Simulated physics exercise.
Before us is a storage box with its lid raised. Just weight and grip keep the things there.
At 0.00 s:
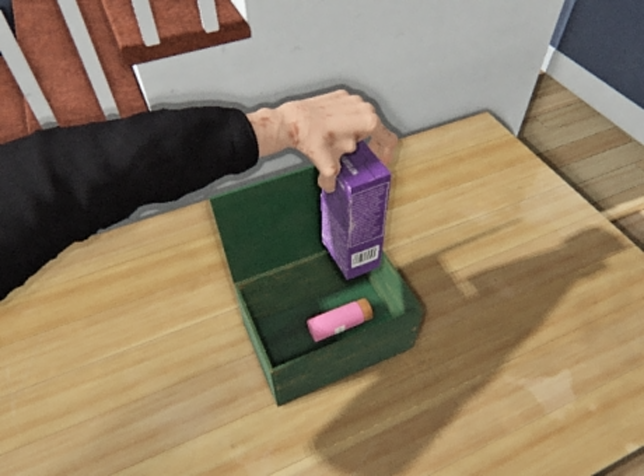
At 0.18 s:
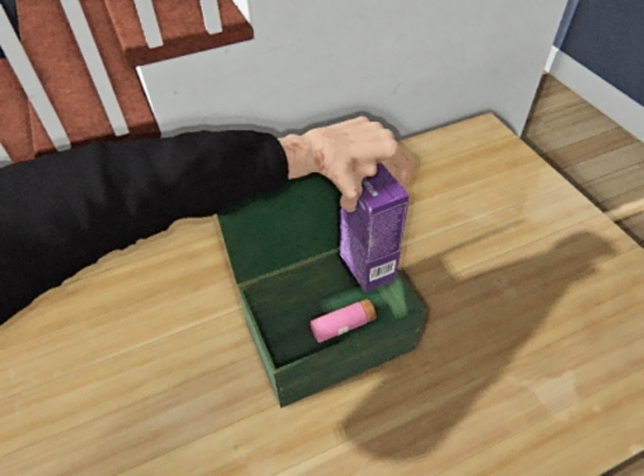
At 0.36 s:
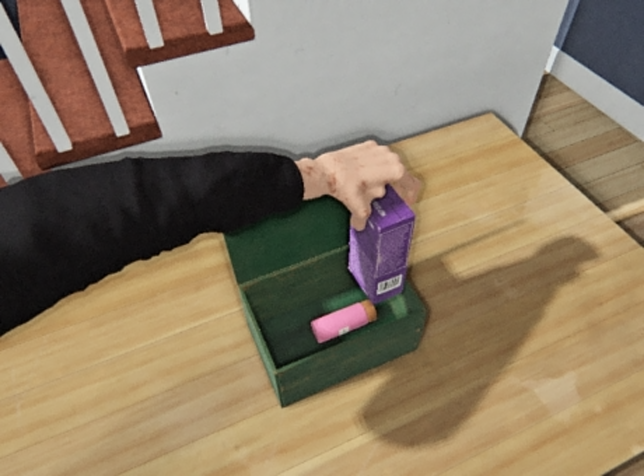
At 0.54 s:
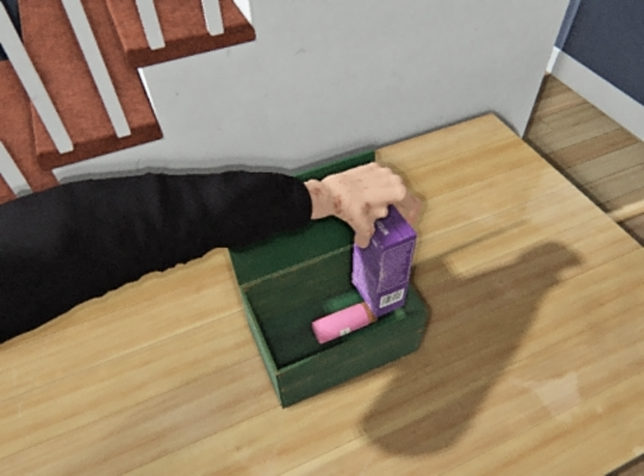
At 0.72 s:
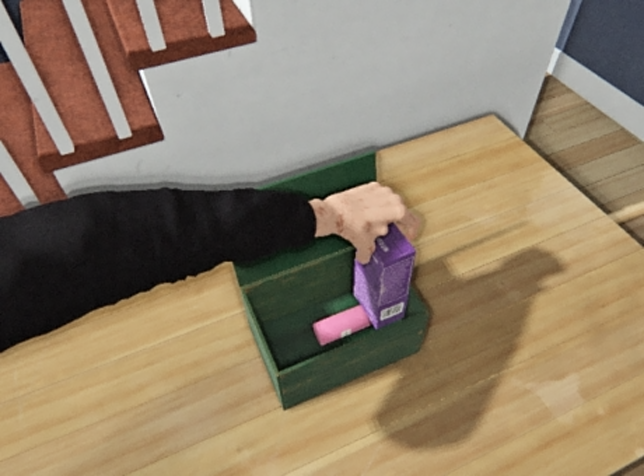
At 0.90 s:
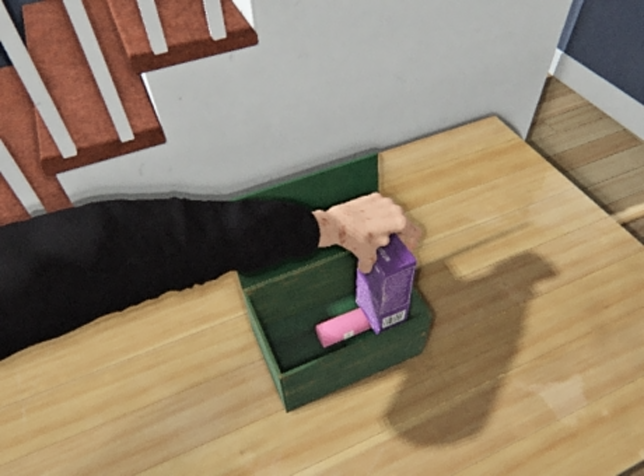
On a wooden table, a hand in a black sleeve held a purple carton over an open green box with a pink shaker inside, then lowered it into the box beside the shaker, still gripping it.
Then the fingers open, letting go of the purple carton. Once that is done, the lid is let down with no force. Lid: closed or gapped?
Looks to me like the lid is kept from shutting.
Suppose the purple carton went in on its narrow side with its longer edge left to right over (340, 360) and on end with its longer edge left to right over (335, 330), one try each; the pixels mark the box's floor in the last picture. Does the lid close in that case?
On the first try the lid comes fully down; on the second it remains open.
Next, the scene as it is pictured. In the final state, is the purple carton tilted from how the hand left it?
Well, it ends up skewed.
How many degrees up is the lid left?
Roughly 30°.
Around 1.30 s, purple carton rocked 39° from its first pose near (392, 293); pink shaker displaced about its own width.
Around 2.00 s, lid starting down; purple carton rocked 38° from its first pose near (389, 295); pink shaker displaced about its own width.
Around 2.40 s, lid 66° above the rim; purple carton rocked 38° from its first pose near (389, 295); pink shaker displaced about its own width.
Around 2.80 s, lid 41° above the rim; purple carton rocked 38° from its first pose near (389, 295); pink shaker displaced about its own width.
Finally (3.3 s), lid 32° above the rim; down or leaning hard in the box, purple carton; moved from the start, pink shaker. Final places as the last picture's camera would see them, purple carton near (389, 295).
